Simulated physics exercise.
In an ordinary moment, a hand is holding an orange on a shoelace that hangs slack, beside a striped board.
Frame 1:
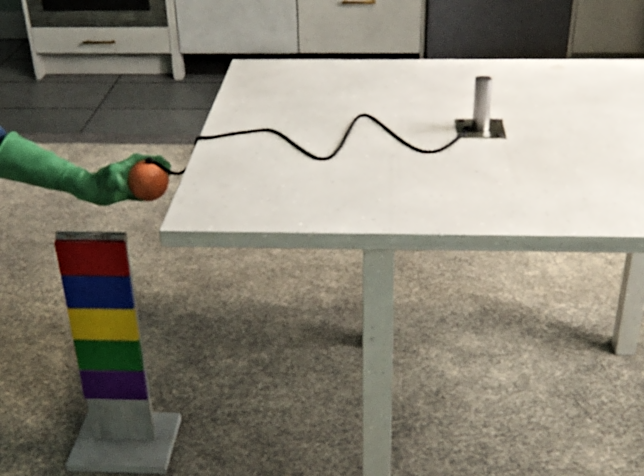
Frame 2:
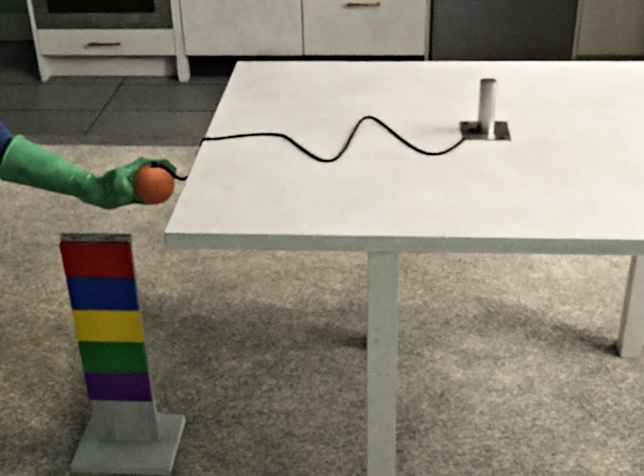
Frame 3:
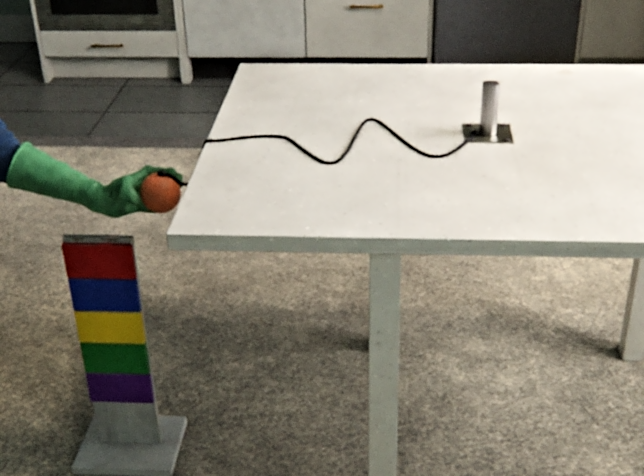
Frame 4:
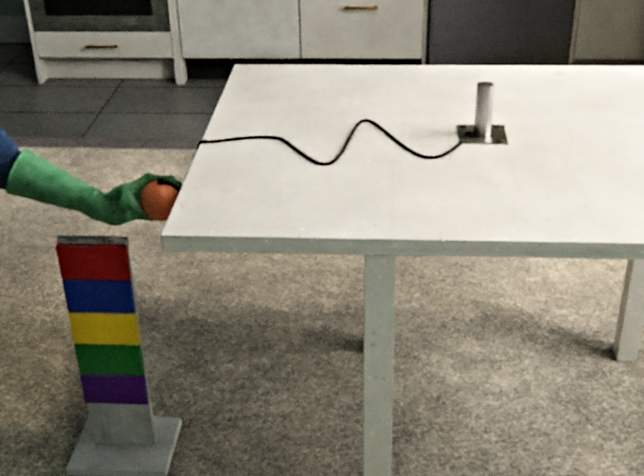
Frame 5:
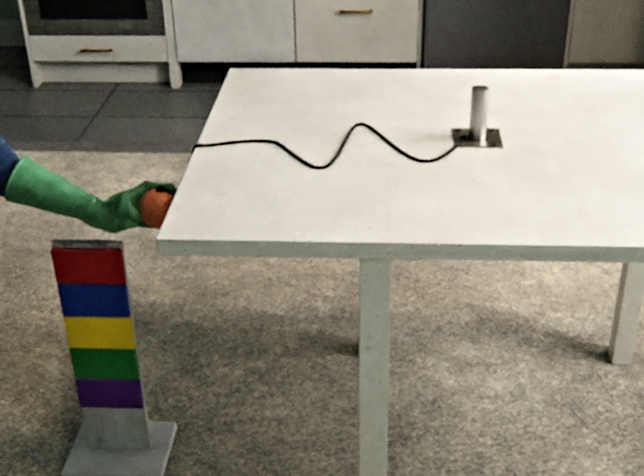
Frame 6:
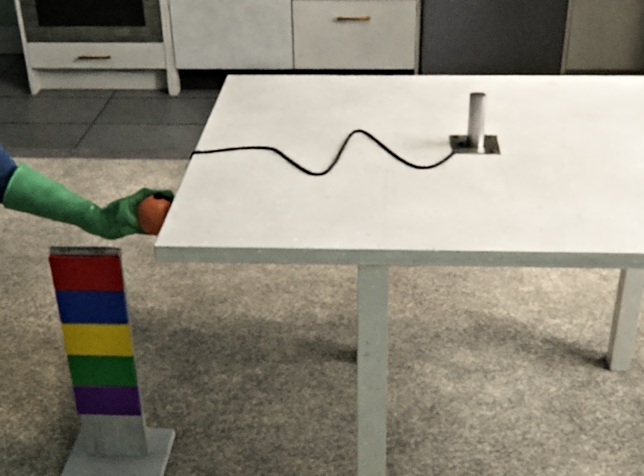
A green-gloved hand holding an orange moves slightly down and inward toward the table's left edge, above a board with red, blue, yellow, green and purple stripes, while the slack black shoelace stays curved across the white tabletop.
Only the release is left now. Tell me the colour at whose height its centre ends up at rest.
It ends up level with purple.
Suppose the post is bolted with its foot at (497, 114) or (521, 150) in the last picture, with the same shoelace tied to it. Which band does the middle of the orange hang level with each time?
It comes out green the first time and green the second time.
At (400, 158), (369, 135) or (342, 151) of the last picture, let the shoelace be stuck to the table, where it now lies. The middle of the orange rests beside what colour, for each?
Answer: Green, yellow and blue, in that order.
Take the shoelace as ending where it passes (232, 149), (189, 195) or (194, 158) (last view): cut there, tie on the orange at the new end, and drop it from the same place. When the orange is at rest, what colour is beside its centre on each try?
Per try - 1: Blue; 2: Green; 3: Yellow.
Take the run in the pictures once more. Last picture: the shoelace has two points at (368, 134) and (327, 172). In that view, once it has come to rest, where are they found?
Well, the first one sits at (291, 150), and the second one sits at (194, 177).
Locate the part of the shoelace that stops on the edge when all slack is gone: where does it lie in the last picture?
(334, 163).
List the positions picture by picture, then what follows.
In the first picture, orange (148, 180); red (92, 260); blue (97, 293); yellow (103, 325); green (108, 356); purple (113, 386).
In the second picture, orange (154, 184); shoelace through (450, 149) (390, 130) (351, 139) (304, 150) (226, 138).
In the third picture, orange (160, 193).
In the fourth picture, orange (160, 201); shoelace through (447, 153) (388, 133) (348, 142) (301, 153) (223, 140).
In the fifth picture, orange (159, 208).
In the sixth picture, orange (157, 215); shoelace through (440, 163) (381, 143) (341, 152) (294, 163) (216, 151).
Soon after, orange near (246, 378); level with purple.
After that, orange near (200, 394); level with purple.
In the end, orange near (221, 392); level with purple. The shoelace holds its middle at purple.
